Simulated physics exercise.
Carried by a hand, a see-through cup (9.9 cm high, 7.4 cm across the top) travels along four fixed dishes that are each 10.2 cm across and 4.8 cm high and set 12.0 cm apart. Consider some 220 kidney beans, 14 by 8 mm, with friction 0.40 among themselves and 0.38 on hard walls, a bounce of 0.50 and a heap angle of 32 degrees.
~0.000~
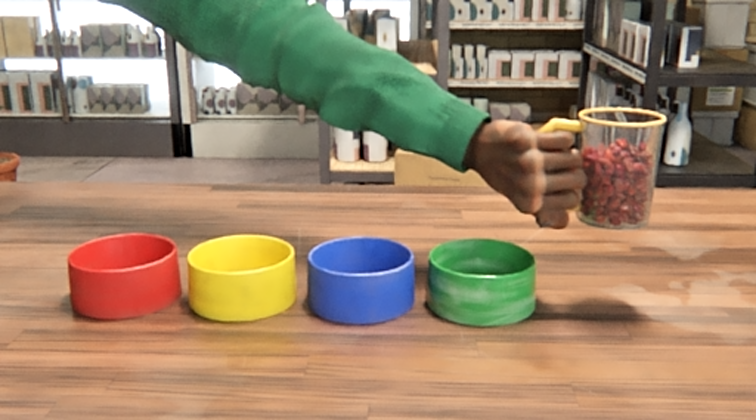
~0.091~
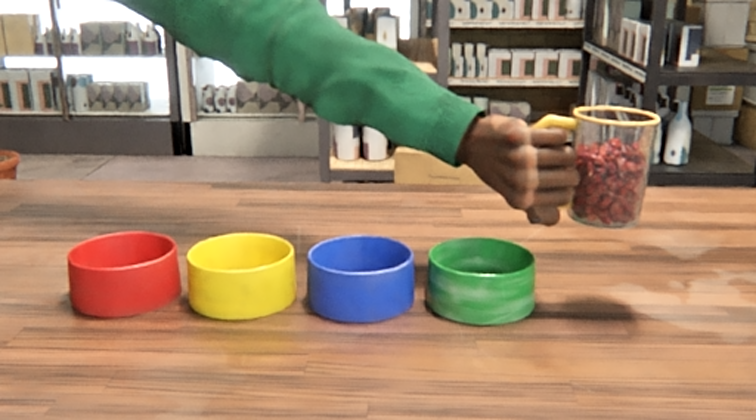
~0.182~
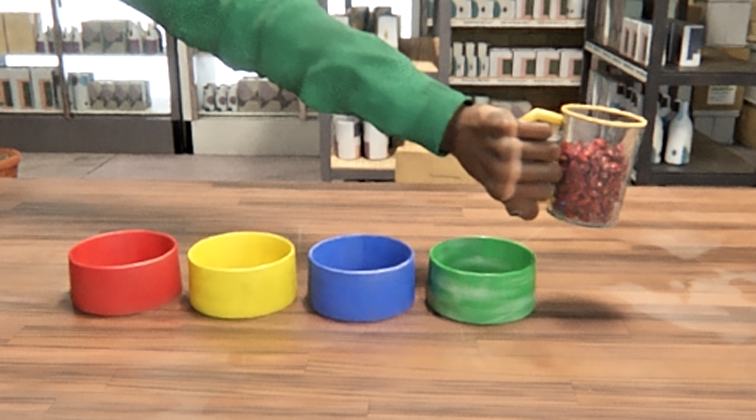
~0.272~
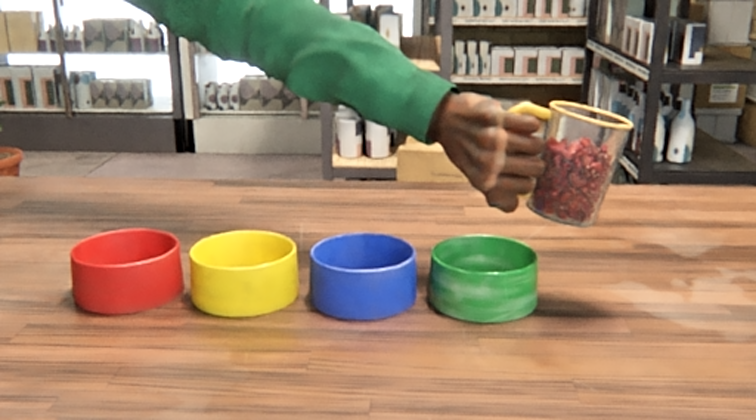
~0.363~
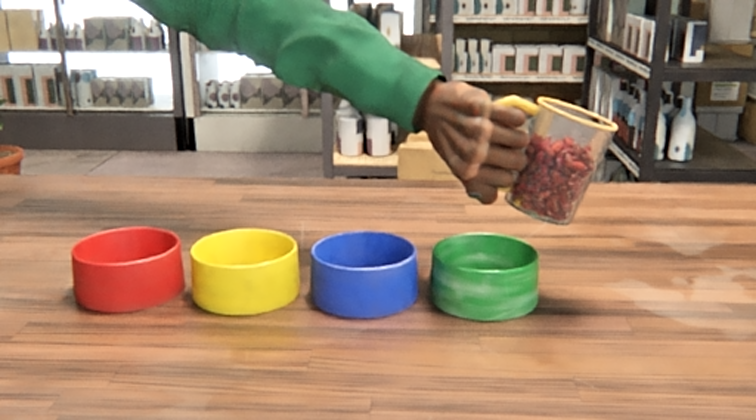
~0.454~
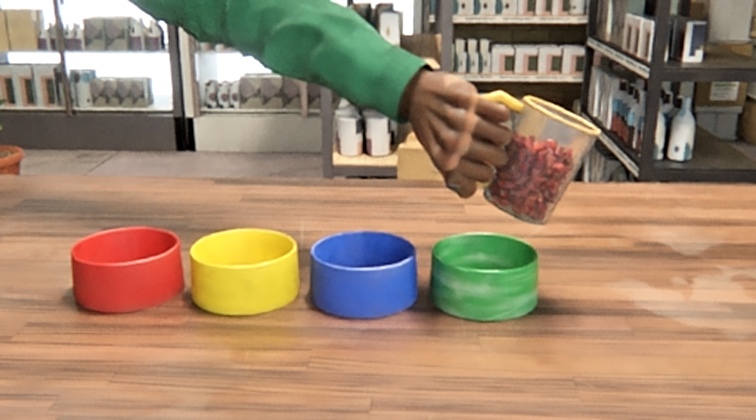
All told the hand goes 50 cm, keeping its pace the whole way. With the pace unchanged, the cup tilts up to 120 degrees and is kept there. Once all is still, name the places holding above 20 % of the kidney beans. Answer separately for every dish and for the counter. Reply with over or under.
Red under, blue under, green under, yellow over, counter under.
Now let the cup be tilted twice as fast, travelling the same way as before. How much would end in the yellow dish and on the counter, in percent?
Shares: Yellow dish 0, counter 30.
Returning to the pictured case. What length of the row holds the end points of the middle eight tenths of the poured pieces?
Roughly 9 cm.
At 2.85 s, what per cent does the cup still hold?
Roughly 0 in a hundred.
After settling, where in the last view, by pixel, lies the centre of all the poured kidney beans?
Somewhere around (249, 275) in the final frame.
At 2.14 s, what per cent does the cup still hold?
My estimate is about 40 per cent.
Then, at 1.46 s, tilt 82 degrees; cup holds 100 %.
After 2.14 s, tilt 120 degrees; cup holds 40 %, blue 5 %, yellow 40 %.
After 2.85 s, tilt 120 degrees; cup holds 0 %, blue 5 %, yellow 85 %.
At rest (3.2 s), red 0 %, blue 5 %, green 0 %, yellow 85 %, counter 10 %.
